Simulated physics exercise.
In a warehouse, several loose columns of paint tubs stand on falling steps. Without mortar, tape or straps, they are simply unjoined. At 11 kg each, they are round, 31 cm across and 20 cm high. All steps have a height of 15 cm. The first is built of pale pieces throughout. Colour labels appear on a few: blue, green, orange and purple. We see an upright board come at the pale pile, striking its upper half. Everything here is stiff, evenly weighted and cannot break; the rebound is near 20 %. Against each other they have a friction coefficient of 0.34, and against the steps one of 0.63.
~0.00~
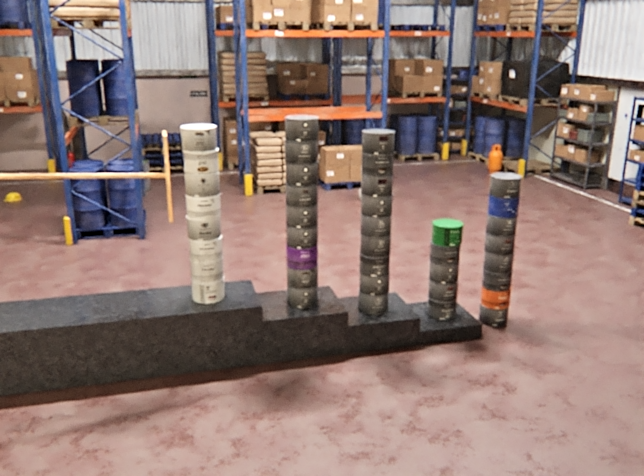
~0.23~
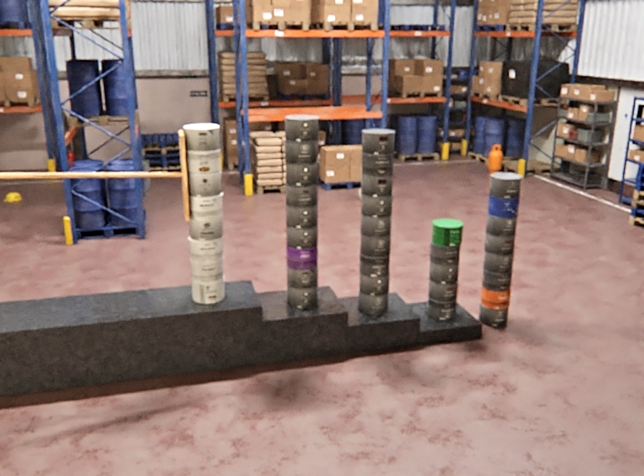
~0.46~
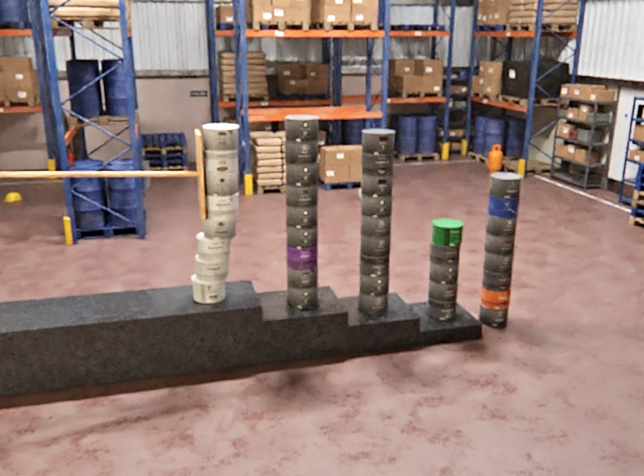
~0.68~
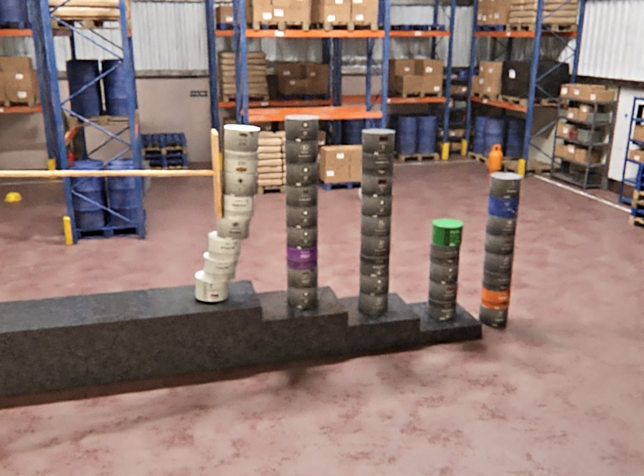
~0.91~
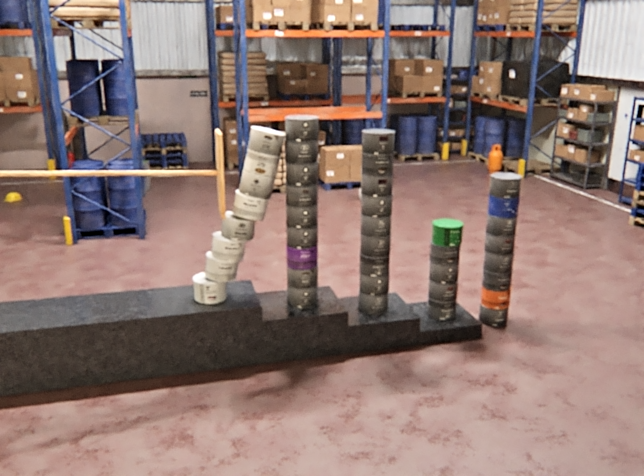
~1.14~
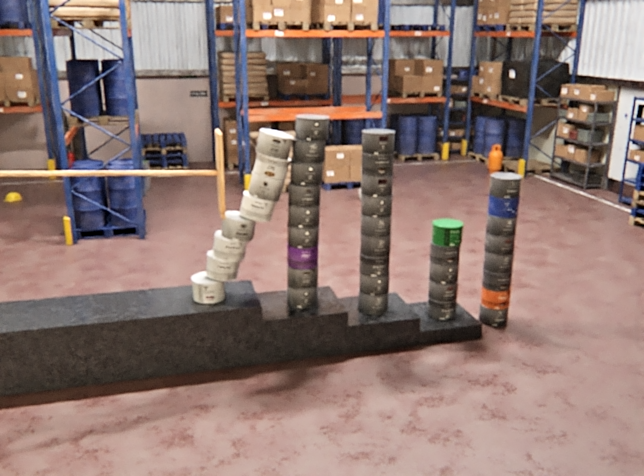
Pale column of stacked tubs buckling and leaning right against a dark neighbouring column after an upright board pushes its upper half.
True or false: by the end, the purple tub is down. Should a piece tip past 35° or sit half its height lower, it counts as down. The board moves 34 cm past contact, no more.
True.
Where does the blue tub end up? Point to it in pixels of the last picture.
At about (606, 302).
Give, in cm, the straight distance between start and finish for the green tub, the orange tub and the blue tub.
So green shifts 140 cm, orange shifts 0 cm and blue shifts 170 cm.
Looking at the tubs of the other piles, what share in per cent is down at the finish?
Share: Approx. 85 %.
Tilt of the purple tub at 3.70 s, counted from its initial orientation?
I'd estimate close to 90°.
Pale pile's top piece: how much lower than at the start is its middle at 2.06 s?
50 cm.
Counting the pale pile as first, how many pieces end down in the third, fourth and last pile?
Pile by pile: Third 8, fourth 4, last 5.
After 2.06 s, 7 of the pale pile down; none of the 31 other tubs down, 15 disturbed; purple tub leaning 17°.
After 2.88 s, 7 of the pale pile down; 15 of the 31 other tubs down; purple tub leaning 59°, 22 cm lower; green tub leaning 4°.
After 3.70 s, 7 of the pale pile down; 24 of the 31 other tubs down; purple tub on its side; blue tub on its side.
After 4.94 s, 7 of the pale pile down; 26 of the 31 other tubs down; purple tub on its side; green tub on its side.
By the end (6.2 s), 7 of the pale pile down; 26 of the 31 other tubs down; purple tub on its side; blue tub on its side; green tub on its side. As the last picture would show them, middles, purple tub near (245, 463), blue tub near (606, 301).
